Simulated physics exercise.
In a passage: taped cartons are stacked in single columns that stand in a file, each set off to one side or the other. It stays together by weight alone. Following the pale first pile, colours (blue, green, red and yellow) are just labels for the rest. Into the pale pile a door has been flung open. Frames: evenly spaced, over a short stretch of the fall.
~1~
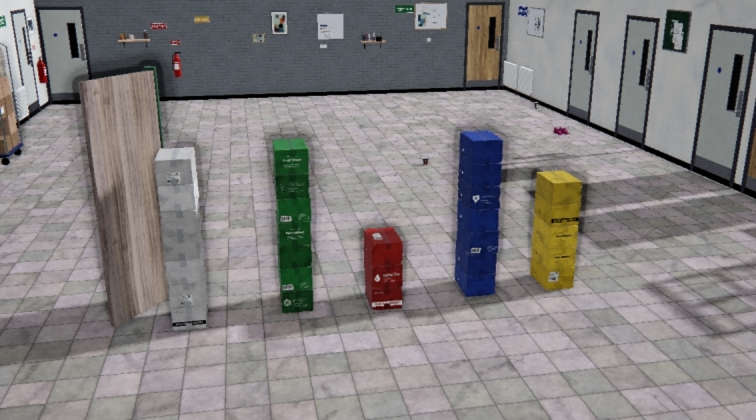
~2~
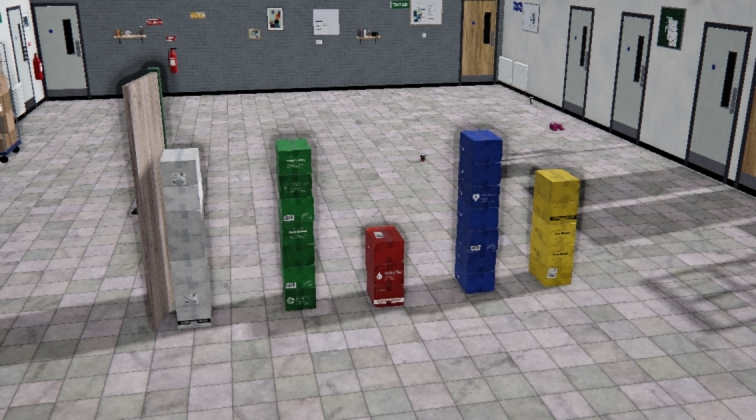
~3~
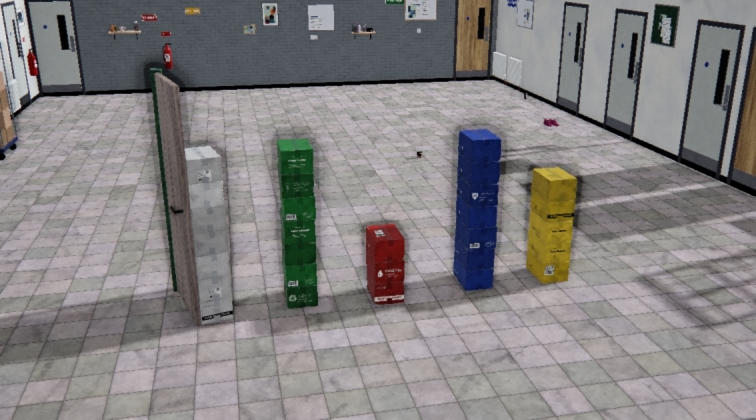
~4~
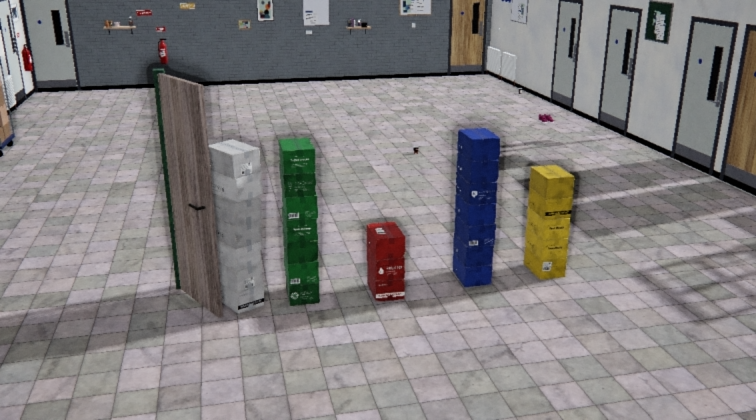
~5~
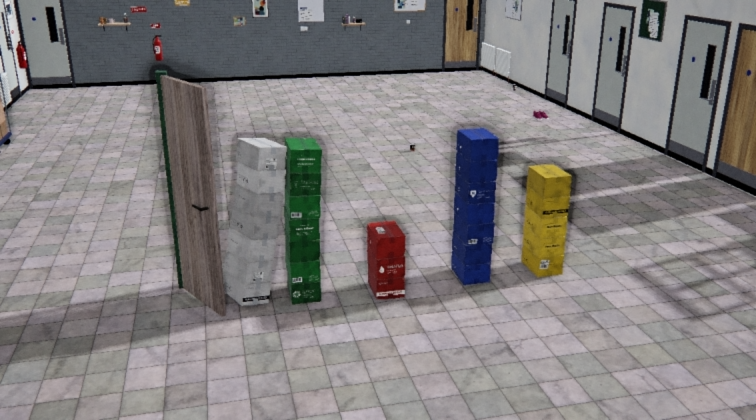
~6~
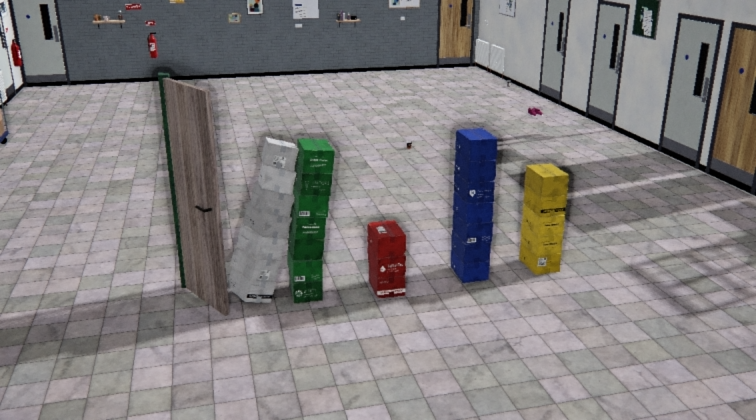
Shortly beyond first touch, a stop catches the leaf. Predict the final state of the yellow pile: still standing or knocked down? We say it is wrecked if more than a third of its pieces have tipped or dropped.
Still standing.
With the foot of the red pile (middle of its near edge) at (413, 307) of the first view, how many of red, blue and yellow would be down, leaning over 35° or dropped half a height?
Counting each pile, I get red 0, blue 0 and yellow 0.
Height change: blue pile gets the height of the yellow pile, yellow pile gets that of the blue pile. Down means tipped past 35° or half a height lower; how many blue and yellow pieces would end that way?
Pile by pile: Blue 0; yellow 0.
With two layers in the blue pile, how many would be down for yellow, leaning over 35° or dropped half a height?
Yellow: 0.
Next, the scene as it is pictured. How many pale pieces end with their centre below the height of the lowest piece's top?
Counting them up gives 6.
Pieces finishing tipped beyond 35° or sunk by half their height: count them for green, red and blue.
Colour by colour, green 6, red 0, blue 0.
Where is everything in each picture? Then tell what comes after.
In the first frame (places mark the middle of the side facing us; the camera moves round a little), door edge (87, 136) swinging in; top yellow carton (567, 194); top blue carton (488, 152); the rest undisturbed.
In the second frame, door edge (131, 140) swinging in; top yellow carton (566, 192).
In the third frame, door edge (181, 139) past square; top yellow carton (563, 190).
In the fourth frame, door edge (205, 137) past square; top yellow carton (560, 188).
In the fifth frame, door edge (209, 139) past square, top of the pale pile leaning a little; top yellow carton (558, 187); top green carton (306, 161) leaning barely; steepest lean, the carton at (306, 185); 2 disturbed, none down.
In the sixth frame, door edge (212, 141) past square, top of the pale pile leaning clearly; top yellow carton (555, 186); top green carton (319, 162) leaning a little; steepest lean, the carton at (317, 185); 5 disturbed, none down.
Soon after the last picture, 7 of the pale pile down; none of the 5 yellow cartons down (0 of 22 in all colours); top yellow carton unmoved; top green carton leaning well over, half its height lower.
A little later, 7 of the pale pile down; none of the 5 yellow cartons down (6 of 22 in all colours); top yellow carton unmoved; top green carton leaning steeply, some five heights lower.
At rest, 7 of the pale pile down; none of the 5 yellow cartons down (6 of 22 in all colours); top yellow carton unmoved; top blue carton shifted a little. As the last picture would show them, middles, top yellow carton near (546, 180), top blue carton near (478, 144).
